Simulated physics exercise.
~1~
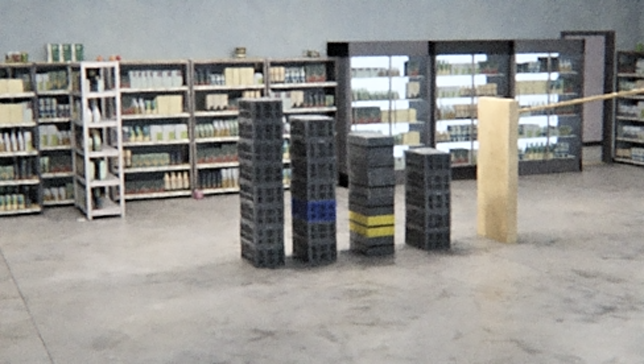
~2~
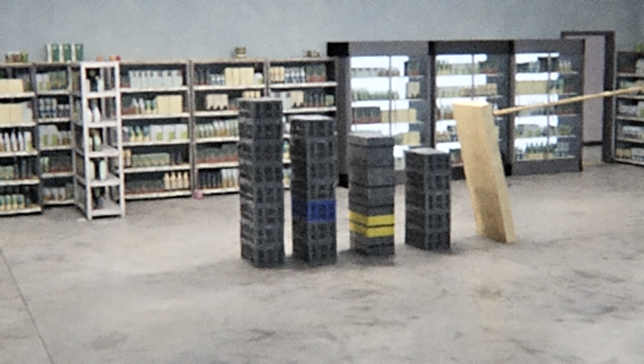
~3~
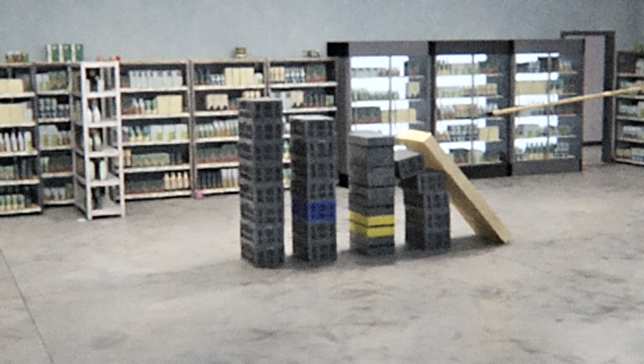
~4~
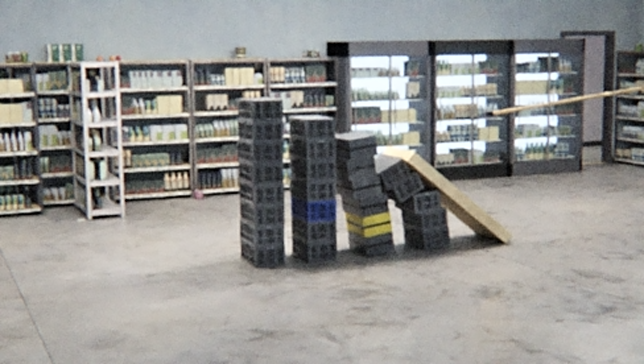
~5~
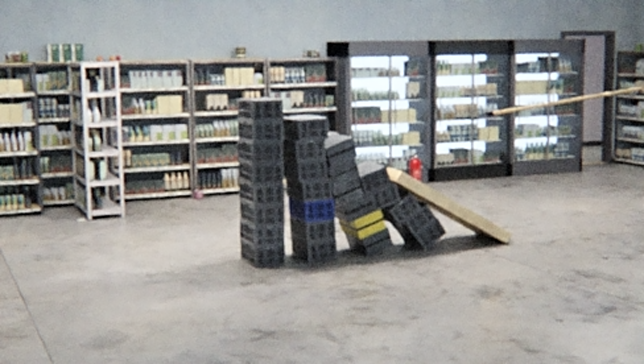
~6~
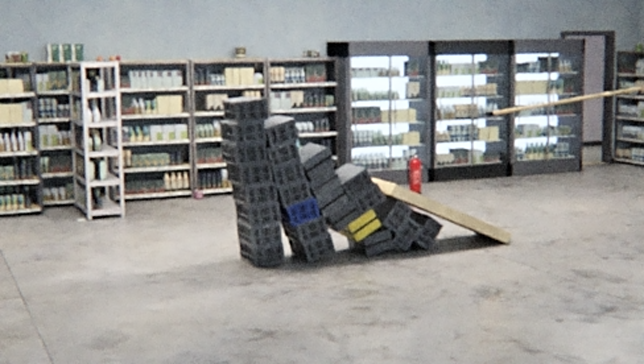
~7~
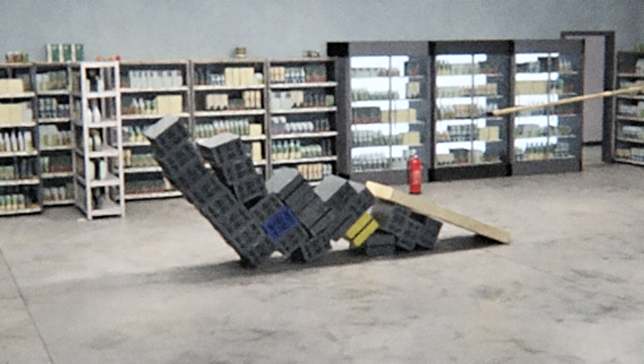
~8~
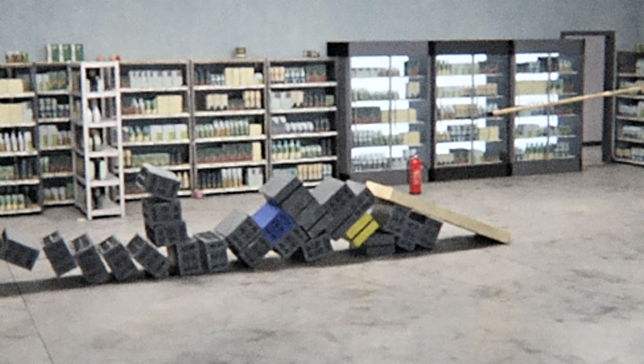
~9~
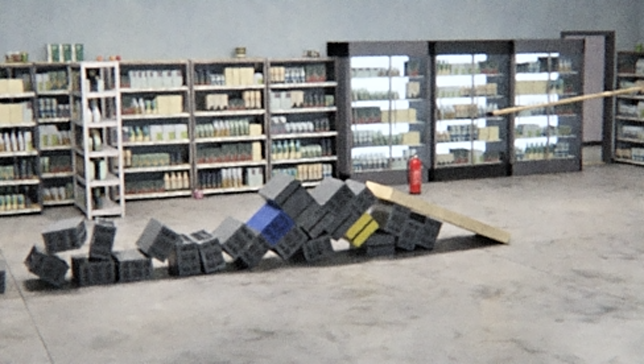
Four tall stacks of dark crates toppled leftward one after another after a pole pushed a wooden board over onto the nearest stack, and they ended in a long, jumbled heap across the floor, with the blue and yellow crates tilted and the board resting against the right end.
